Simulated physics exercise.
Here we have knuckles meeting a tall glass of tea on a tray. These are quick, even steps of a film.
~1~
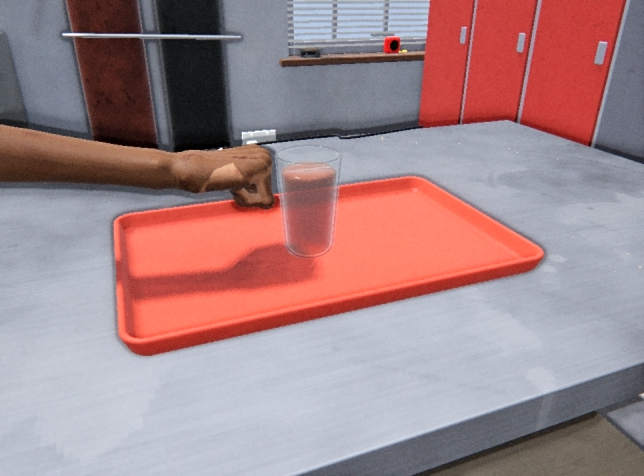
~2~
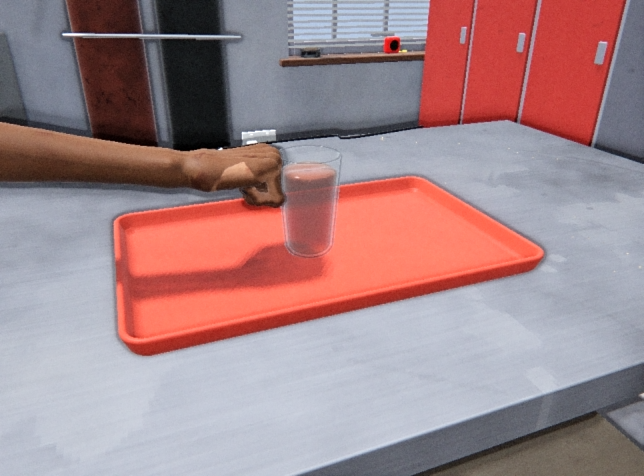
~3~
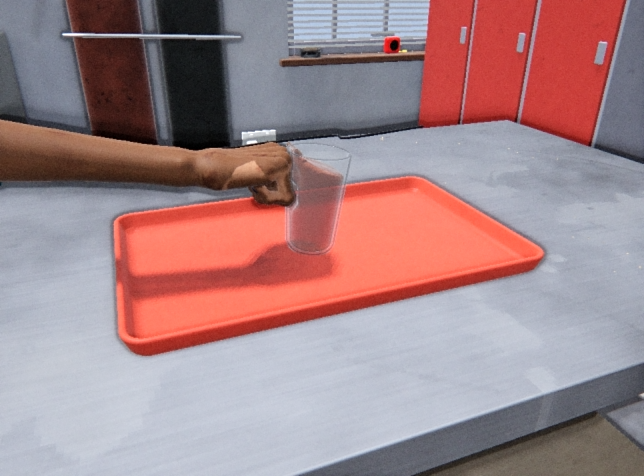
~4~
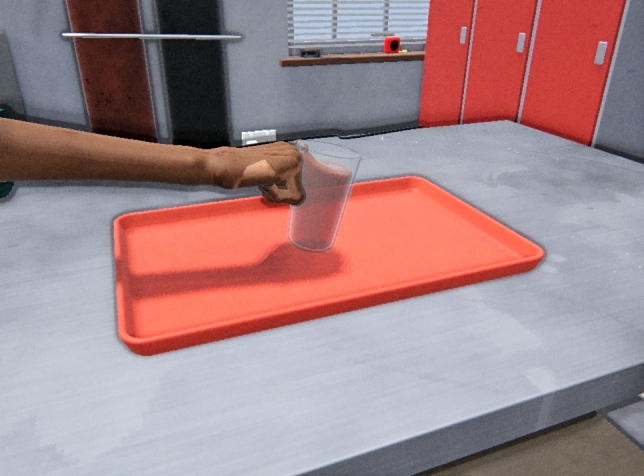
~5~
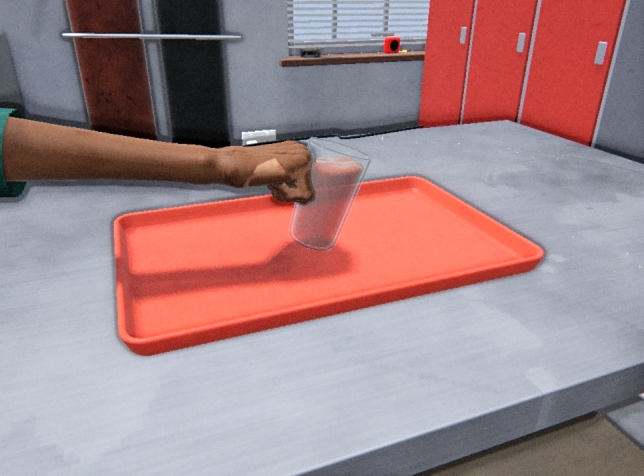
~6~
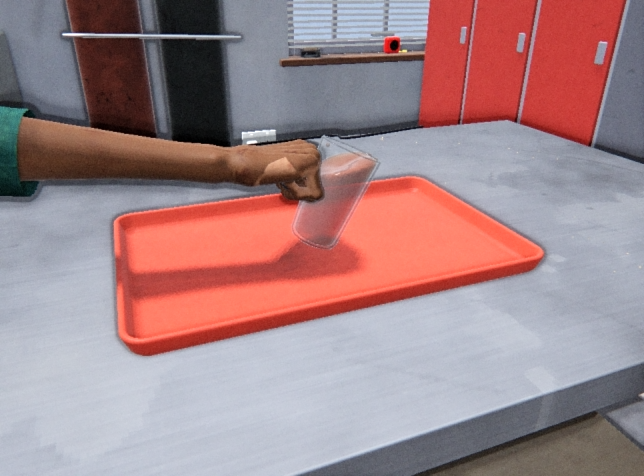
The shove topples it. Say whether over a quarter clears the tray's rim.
As it turns out, more than a quarter leaves the tray.
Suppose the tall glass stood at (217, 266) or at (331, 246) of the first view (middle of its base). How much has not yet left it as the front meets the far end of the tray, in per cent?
In turn 55 and 80 in a hundred.
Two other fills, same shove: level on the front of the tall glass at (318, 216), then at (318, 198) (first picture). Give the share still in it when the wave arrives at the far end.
In turn 75 and 75 in a hundred.
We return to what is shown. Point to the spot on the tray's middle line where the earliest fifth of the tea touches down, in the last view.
Close to (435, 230).
A moment on, the tall glass lies on its side and 96 per cent is in the glass, 4 on the tray and 0 above or beyond its rim.
Next, the tall glass lies on its side and 54 per cent is in the glass, 32 on the tray and 14 above or beyond its rim.
Then the tall glass lies on its side and 33 per cent is in the glass, 32 on the tray and 35 above or beyond its rim.
Later the tall glass lies on its side and 18 per cent is in the glass, 43 on the tray and 39 above or beyond its rim.
Finally, 61 per cent is held by tray and glass, 39 is off the tray.
